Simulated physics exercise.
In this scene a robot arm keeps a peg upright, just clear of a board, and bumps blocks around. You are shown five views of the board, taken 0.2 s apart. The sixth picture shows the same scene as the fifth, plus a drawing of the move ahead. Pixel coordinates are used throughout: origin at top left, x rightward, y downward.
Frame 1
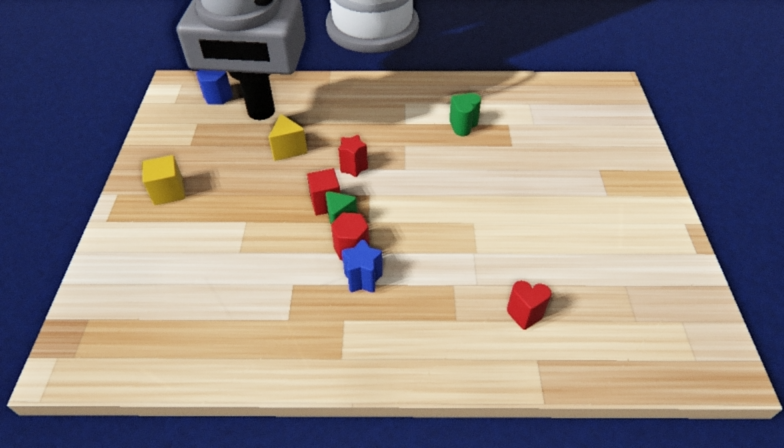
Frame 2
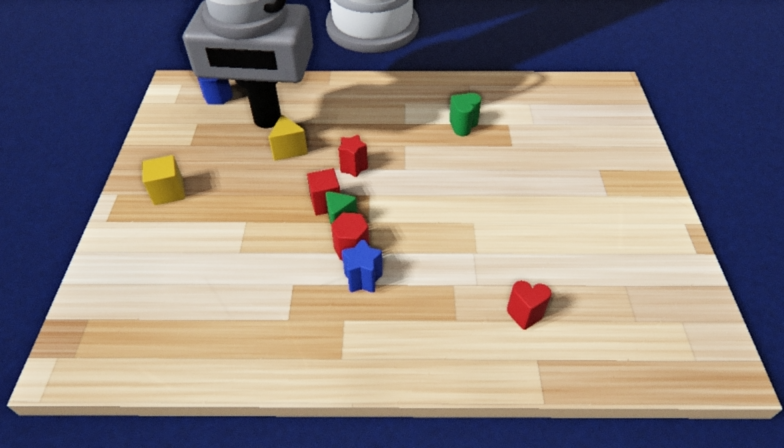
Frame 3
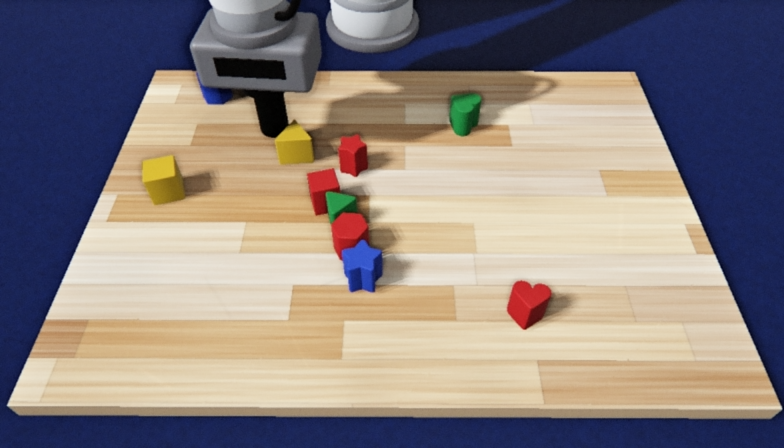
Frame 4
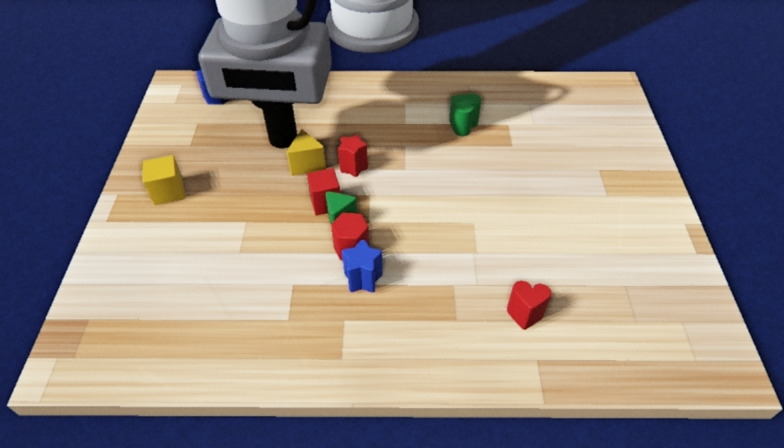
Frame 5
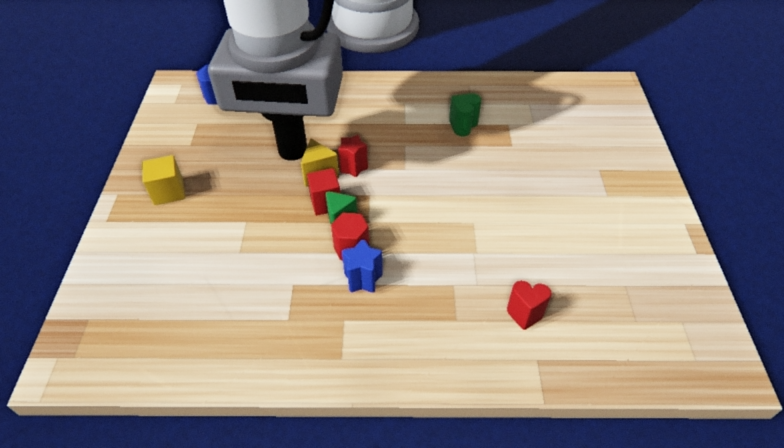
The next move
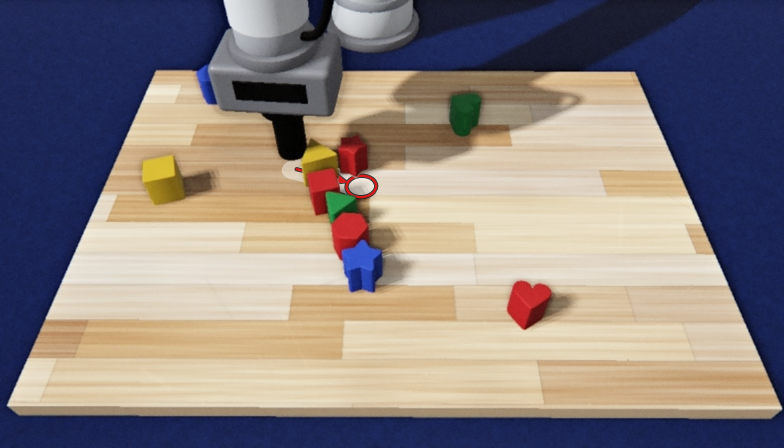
Robot arm with a black peg nudging a yellow triangular block right and nearer, up beside red blocks on a wooden board.
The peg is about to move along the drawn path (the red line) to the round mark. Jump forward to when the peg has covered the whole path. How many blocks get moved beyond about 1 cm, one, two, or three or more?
Two get moved.
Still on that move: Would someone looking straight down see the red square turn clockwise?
Short answer: Yes.
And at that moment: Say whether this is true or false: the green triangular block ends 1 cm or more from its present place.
The statement is incorrect.
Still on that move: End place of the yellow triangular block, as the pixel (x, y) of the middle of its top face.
The centre of its top will be at (381, 174).
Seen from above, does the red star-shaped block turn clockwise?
No.
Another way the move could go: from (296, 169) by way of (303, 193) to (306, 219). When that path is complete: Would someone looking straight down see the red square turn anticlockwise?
I believe so.
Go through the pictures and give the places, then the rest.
The first picture shows peg's lower end at (262, 112); yellow triangular block at (284, 126); red square at (323, 179); green triangular block at (338, 200); red star-shaped block at (352, 143).
The second picture shows peg at (268, 120); blocks still.
The third picture shows peg at (275, 129); yellow triangular block at (293, 132).
The fourth picture shows peg at (284, 139); yellow triangular block at (304, 142).
The fifth picture shows peg at (293, 151); yellow triangular block at (316, 151); red square at (323, 179); green triangular block at (338, 200); red star-shaped block at (352, 143).
Drawn move, straight from (296, 169) to (361, 186).
On the path given first. Halfway along, peg at (328, 160); yellow triangular block at (349, 162), turned 20° clockwise; red square at (325, 181), turned 15° clockwise; red star-shaped block at (361, 142), turned 40° anticlockwise.
At the end, peg at (360, 168); yellow triangular block at (381, 174), turned 40° clockwise; red square at (327, 181), turned 30° clockwise; green triangular block still; red star-shaped block at (366, 143), turned 75° anticlockwise.
